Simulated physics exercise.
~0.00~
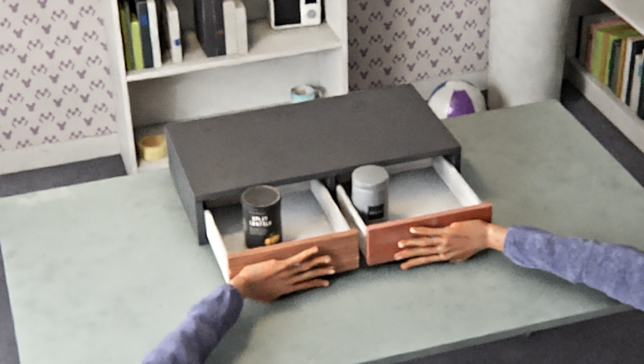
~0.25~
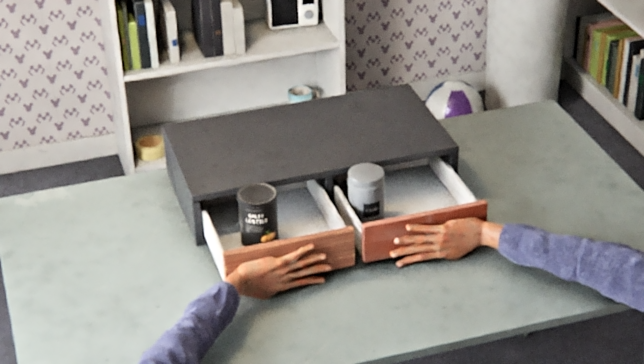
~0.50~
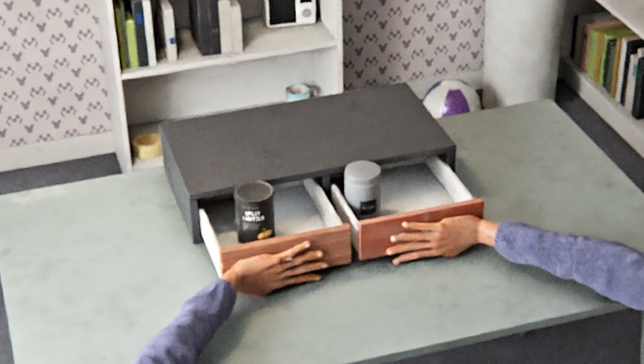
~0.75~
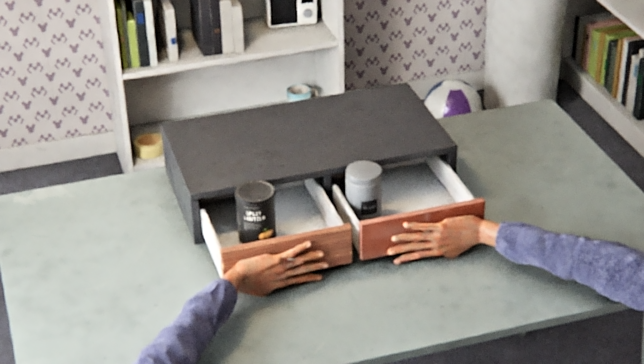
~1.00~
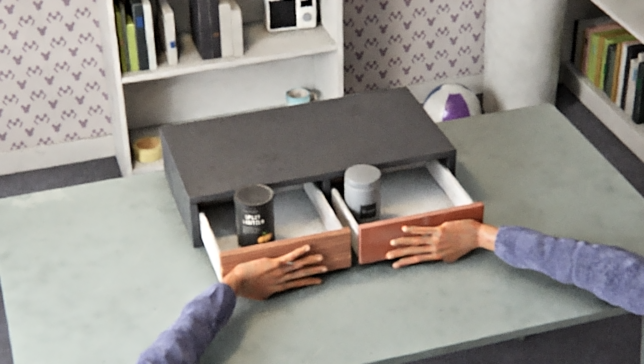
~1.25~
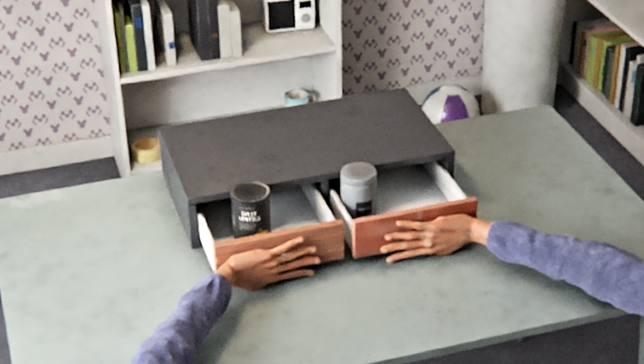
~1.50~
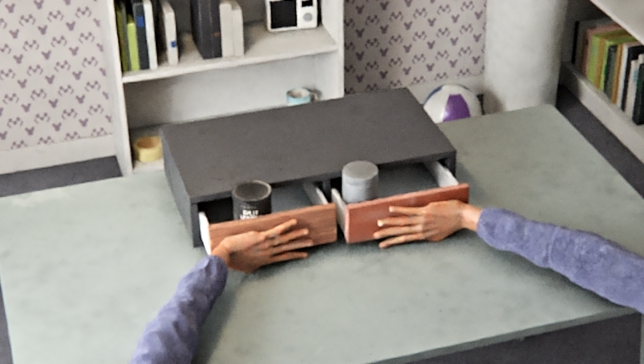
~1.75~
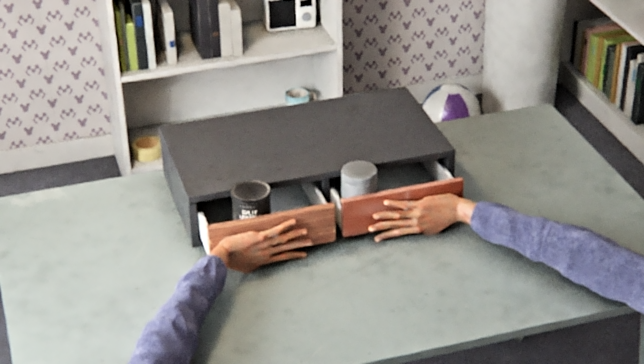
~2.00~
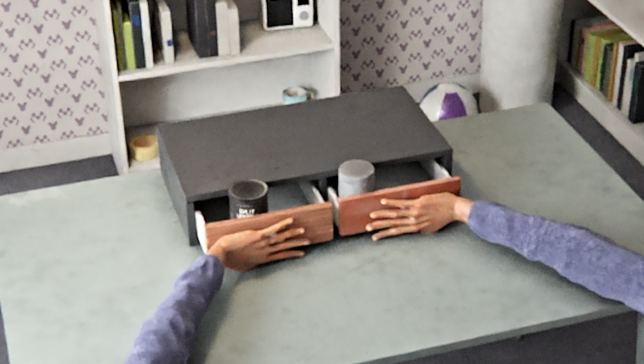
Two open drawers holding jars slide partway in as two hands push them, staying ajar.
